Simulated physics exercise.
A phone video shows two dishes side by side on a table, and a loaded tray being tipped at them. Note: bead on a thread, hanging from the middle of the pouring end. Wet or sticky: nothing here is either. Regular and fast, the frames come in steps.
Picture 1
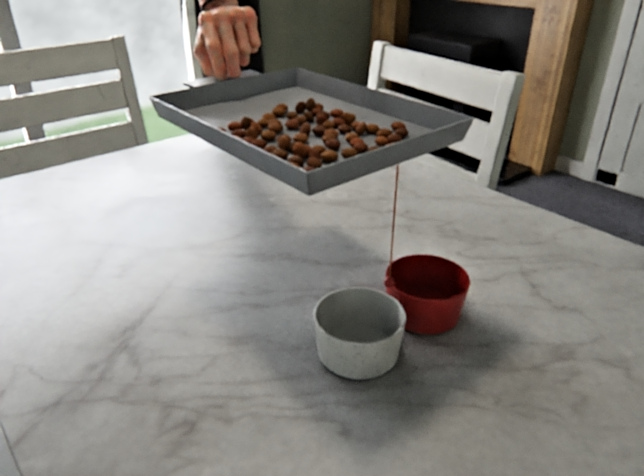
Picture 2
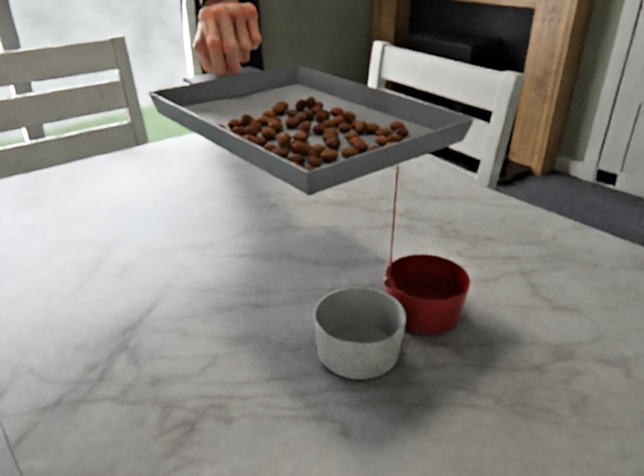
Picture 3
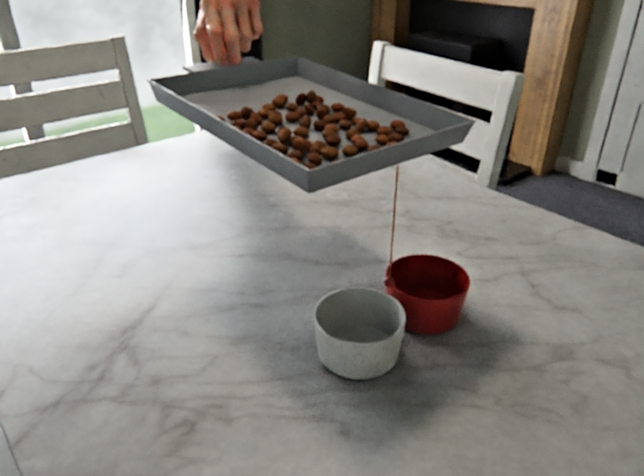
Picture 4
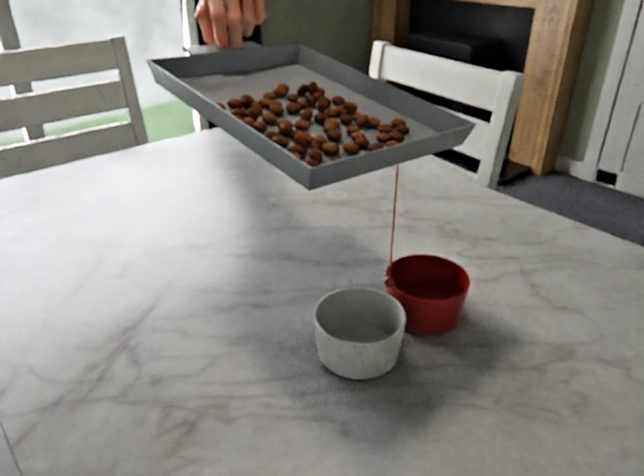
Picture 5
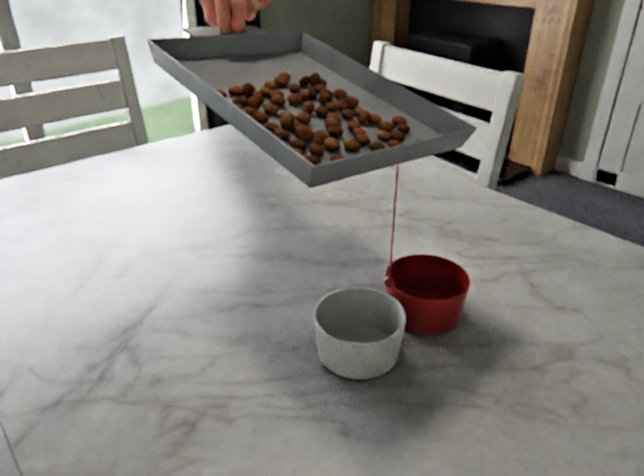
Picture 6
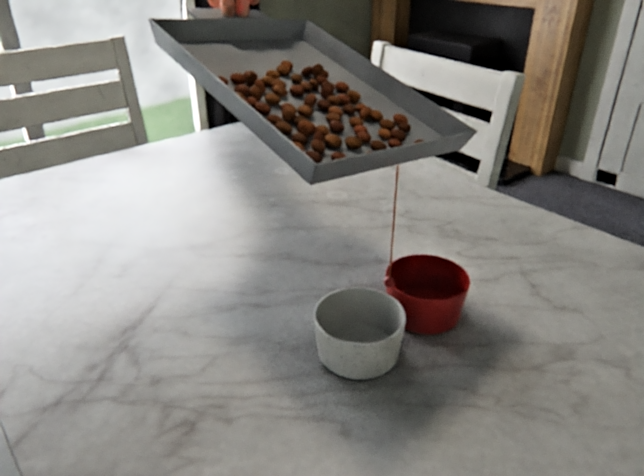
A hand steadily tilts a gray tray of brown kibble above two small dishes.
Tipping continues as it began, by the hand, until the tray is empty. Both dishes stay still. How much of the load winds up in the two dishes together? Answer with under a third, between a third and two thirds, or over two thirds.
The two dishes together get between a third and two thirds of it.
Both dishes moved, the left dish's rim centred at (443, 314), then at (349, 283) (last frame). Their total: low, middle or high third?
The first try: In the middle band. The second: Below one third.
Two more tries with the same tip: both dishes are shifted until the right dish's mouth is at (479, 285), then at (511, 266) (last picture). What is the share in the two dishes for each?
70 %, 60 %.
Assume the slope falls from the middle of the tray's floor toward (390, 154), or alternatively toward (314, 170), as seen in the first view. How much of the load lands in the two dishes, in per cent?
I'd put it at some 10 % and then some 20 %.
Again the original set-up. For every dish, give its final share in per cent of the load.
The left dish gets close to 0 per cent and the right dish close to 40 per cent.
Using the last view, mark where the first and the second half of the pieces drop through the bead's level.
(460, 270), then (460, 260).
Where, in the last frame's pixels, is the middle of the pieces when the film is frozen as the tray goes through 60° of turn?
The centre of the load shows up near (408, 129) in the last view.
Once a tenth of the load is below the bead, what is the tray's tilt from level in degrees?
That would be about 95 degrees from level.
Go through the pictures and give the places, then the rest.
In the first frame, corners of the pouring end (309, 168) and (466, 117), level; middle of the load (320, 130), bits of dog kibble; left dish (391, 353); right dish (458, 310); bead on its thread (389, 282).
In the second frame, corners of the pouring end (309, 168) and (466, 118), level; middle of the load (320, 129).
In the third frame, corners of the pouring end (310, 166) and (467, 120), tipped barely, lowest at the right corner; middle of the load (320, 125).
In the fourth frame, corners of the pouring end (312, 164) and (468, 123), tipped a little, lowest at the right corner; middle of the load (321, 118).
In the fifth frame, corners of the pouring end (315, 161) and (469, 126), tipped a little, lowest at the right corner; middle of the load (322, 112).
In the sixth frame, corners of the pouring end (317, 159) and (469, 129), tipped clearly, lowest at the right corner; middle of the load (324, 105); left dish (391, 353); right dish (458, 310).
Just after the last frame, tray tipped steeply; every one on the tray.
A moment on, tray tipped right over; roughly half on the tray; about a tenth in the right dish; about a tenth outside both; roughly a quarter in the air.
Further on, tray tipped past a quarter turn; roughly half in the right dish; roughly half outside both.
When it is over, tray tipped past a quarter turn; not one in the left dish; roughly half in the right dish; roughly half outside both.
